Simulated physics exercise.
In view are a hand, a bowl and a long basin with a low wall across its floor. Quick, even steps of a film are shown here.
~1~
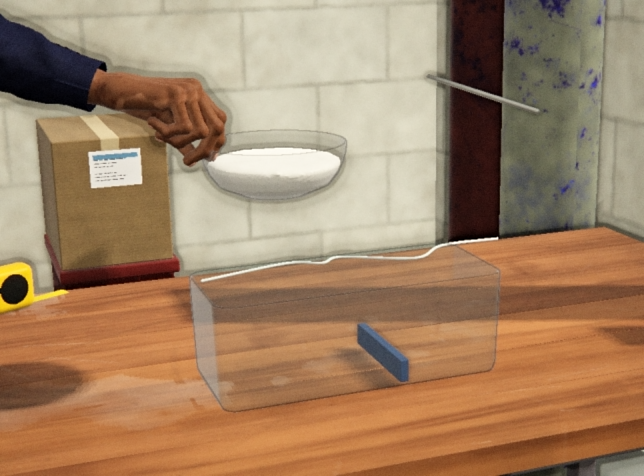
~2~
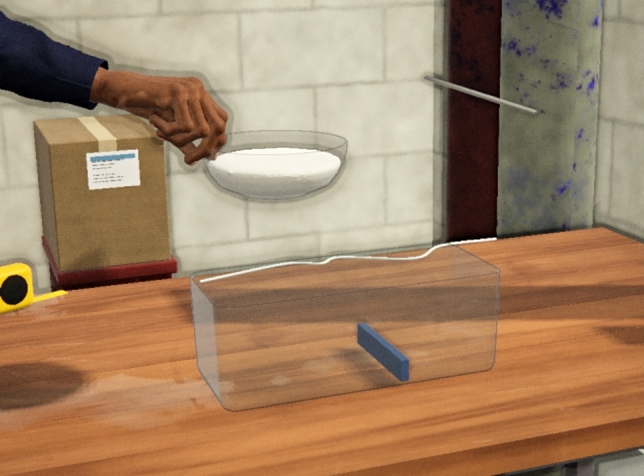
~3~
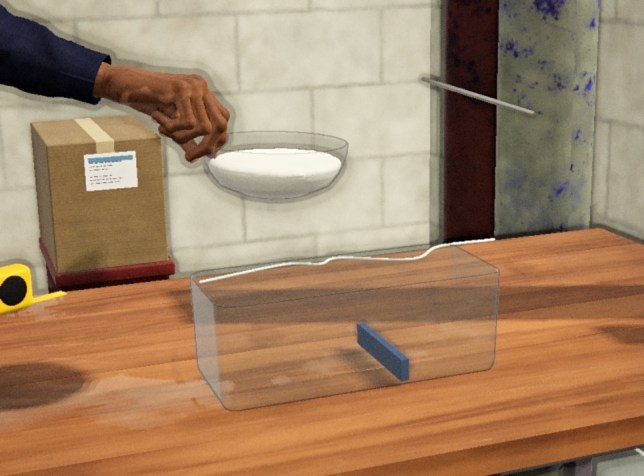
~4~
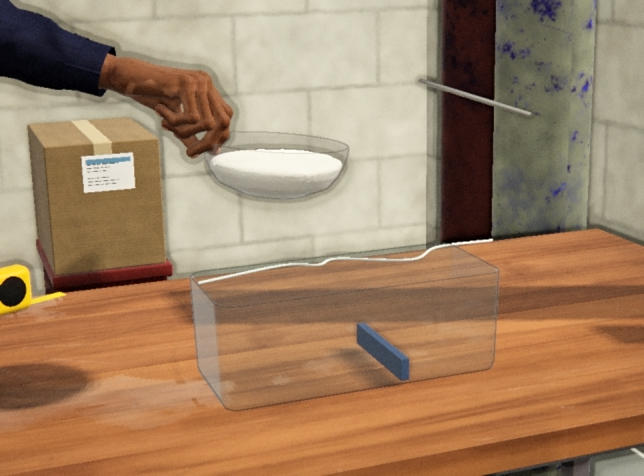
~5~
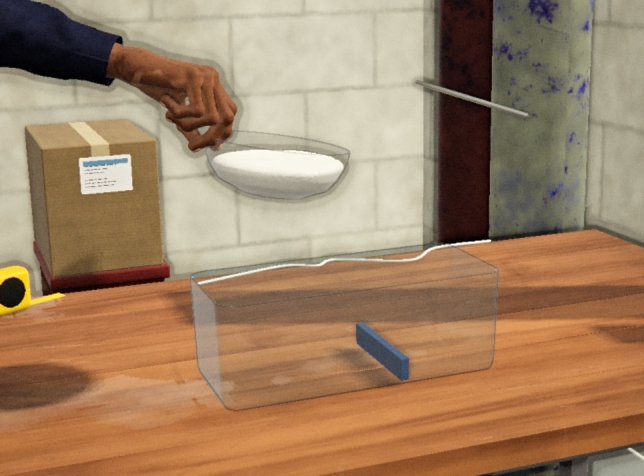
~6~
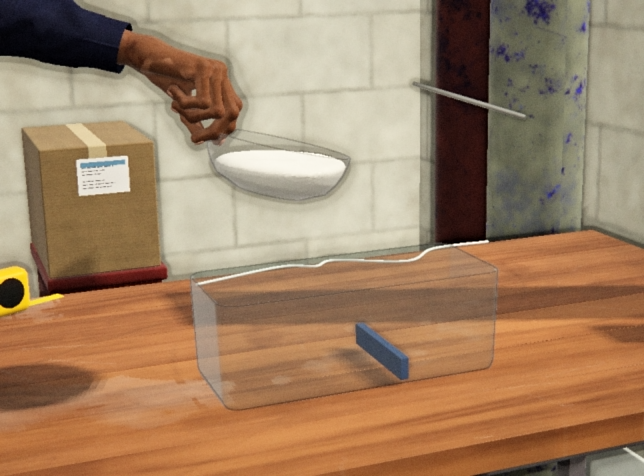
At the start, a hand holds a clear bowl of white milk nearly level above a long transparent basin with a low blue wall across its floor. The hand then lifts slightly and gradually tilts the bowl down to the right, while the basin stays still on the wooden table.
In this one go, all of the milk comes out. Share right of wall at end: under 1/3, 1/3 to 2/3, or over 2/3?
1/3 to 2/3.
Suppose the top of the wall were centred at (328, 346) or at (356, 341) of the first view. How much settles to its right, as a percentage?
Estimated: 90 % first, 75 % second.
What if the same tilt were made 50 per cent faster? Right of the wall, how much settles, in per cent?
Around 45 percent ends up there.
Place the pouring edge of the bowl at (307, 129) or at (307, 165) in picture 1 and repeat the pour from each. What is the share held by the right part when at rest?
In order: Close to 10 and 10 percent.
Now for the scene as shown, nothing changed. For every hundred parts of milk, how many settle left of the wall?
Some 45 parts in a hundred.
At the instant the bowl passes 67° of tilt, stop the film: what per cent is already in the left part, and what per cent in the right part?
The left part holds 5 percent and the right part 20 percent.
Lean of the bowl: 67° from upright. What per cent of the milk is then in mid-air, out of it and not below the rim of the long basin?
Close to 40 in a hundred.
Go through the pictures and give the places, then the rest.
It leans 0°; its right rim is at (341, 138); the milk meets the walls at (207, 166) and (334, 154); the long basin's rim runs from (201, 292) to (476, 258); the wall's top is at (382, 342), in the first frame.
It leans 1°; its right rim is at (342, 139); the milk meets the walls at (208, 165) and (335, 154), in the second frame.
It leans 2°; its right rim is at (342, 141); the milk meets the walls at (209, 164) and (335, 156), in the third frame.
It leans 5°; its right rim is at (343, 145); the milk meets the walls at (210, 163) and (336, 157), in the fourth frame.
It leans 9°; its right rim is at (344, 150); the milk meets the walls at (213, 162) and (337, 158), in the fifth frame.
It leans 14°; its right rim is at (344, 156); the milk meets the walls at (215, 162) and (338, 159), in the sixth frame.
A moment on, the bowl is tipped part way and 33 per cent is still to pour, 6 is left of the wall and 20 right of it.
Next, the bowl is tipped on its side and 2 per cent is still to pour, 40 is left of the wall and 53 right of it.
Then the bowl is tipped on its side and 0 per cent is still to pour, 46 is left of the wall and 54 right of it.
Later the bowl is tipped on its side and 0 per cent is still to pour, 46 is left of the wall and 54 right of it.
Finally, 46 per cent lies left of the wall, 54 right of it and 0 outside.
